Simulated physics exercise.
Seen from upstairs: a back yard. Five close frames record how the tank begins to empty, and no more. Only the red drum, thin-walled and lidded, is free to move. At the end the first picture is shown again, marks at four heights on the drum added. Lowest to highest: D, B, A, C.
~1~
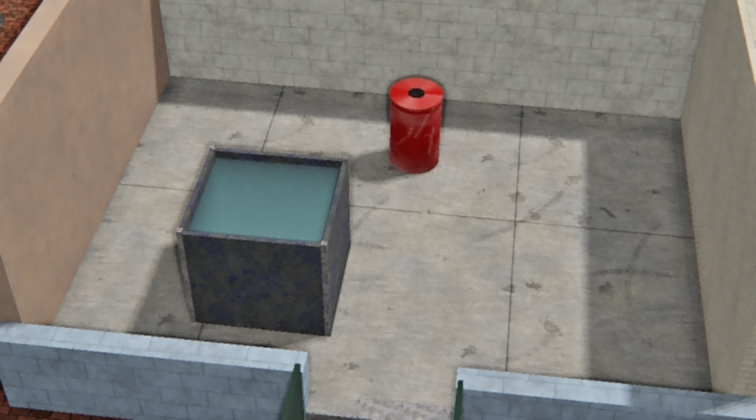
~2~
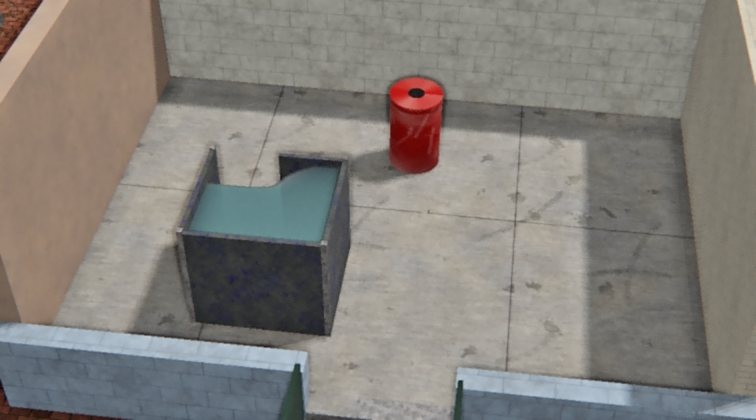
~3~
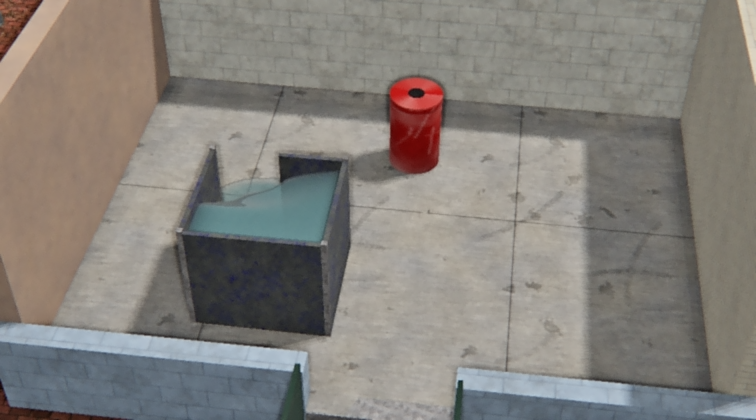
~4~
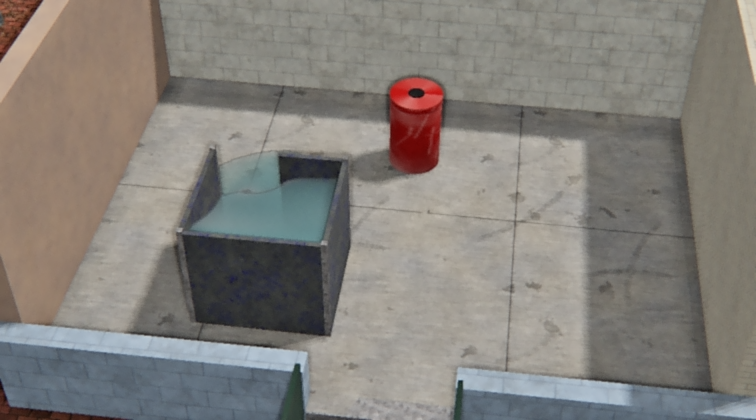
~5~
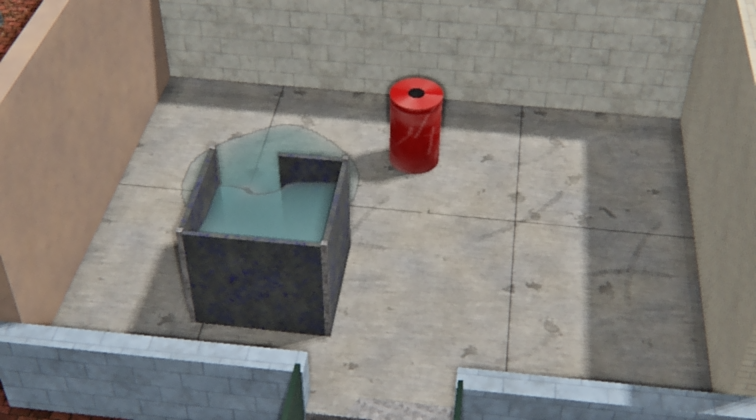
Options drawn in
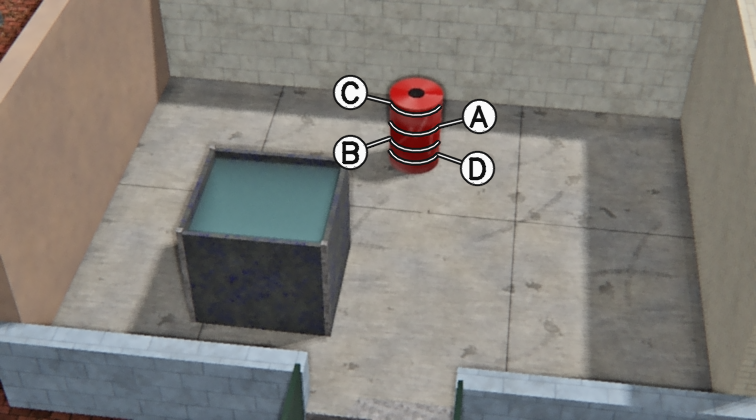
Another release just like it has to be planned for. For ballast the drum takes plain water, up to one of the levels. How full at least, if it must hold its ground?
D is the one.
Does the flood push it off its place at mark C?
No, that is safe.
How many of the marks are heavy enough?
All of the four.
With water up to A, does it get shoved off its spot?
No, that is safe.
In white, A at (412, 134); B at (412, 150); C at (413, 114); D at (412, 163); from the bottom up D, B, A, C.
With A, it does not move.
With B, it does not move.
With C, it does not move.
With D, it does not move.
